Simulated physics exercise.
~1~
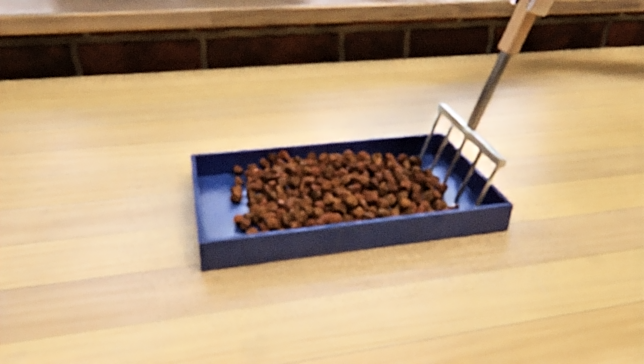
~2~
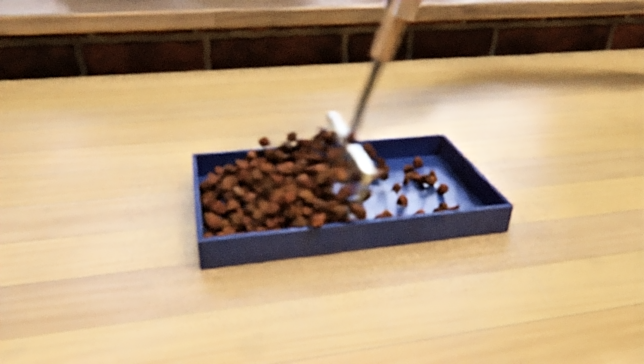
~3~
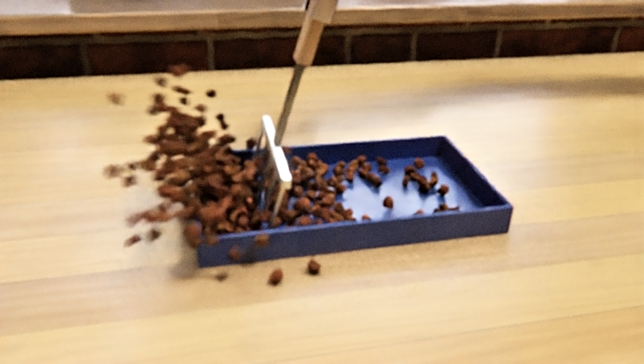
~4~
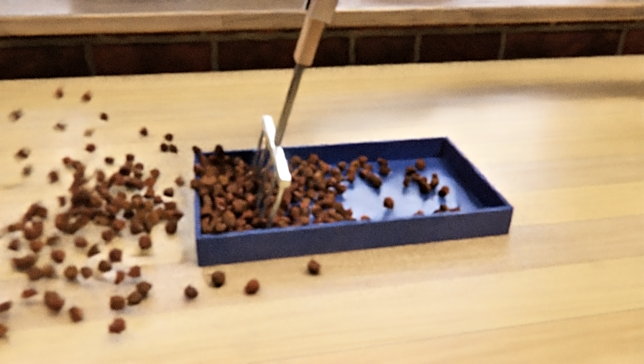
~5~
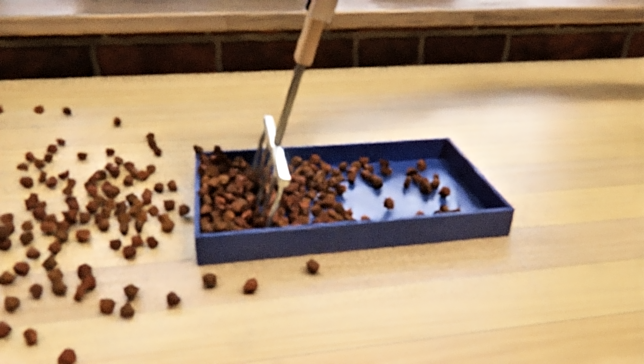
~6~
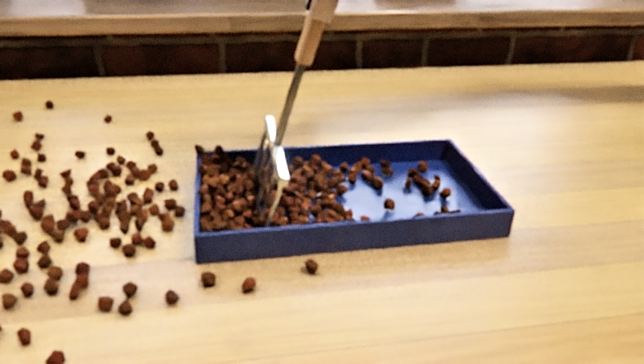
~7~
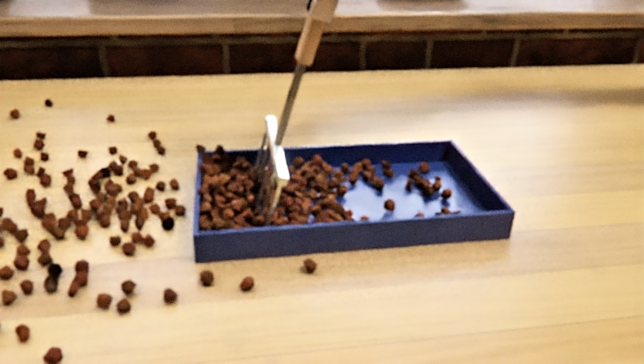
A metal fork on a long handle stands at the right end of a shallow blue tray of brown pet food pellets, set on a pale wooden table. It sweeps quickly to the left, bunching the pellets into a steep heap and leaving only a few behind. As it nears the left end, a burst of pellets flies over the tray's edge, and the fork stops. The spilled pellets drop, bounce and scatter across the table. At the end, the fork stands still among the pellets left in the tray, with many others lying strewn to the left.
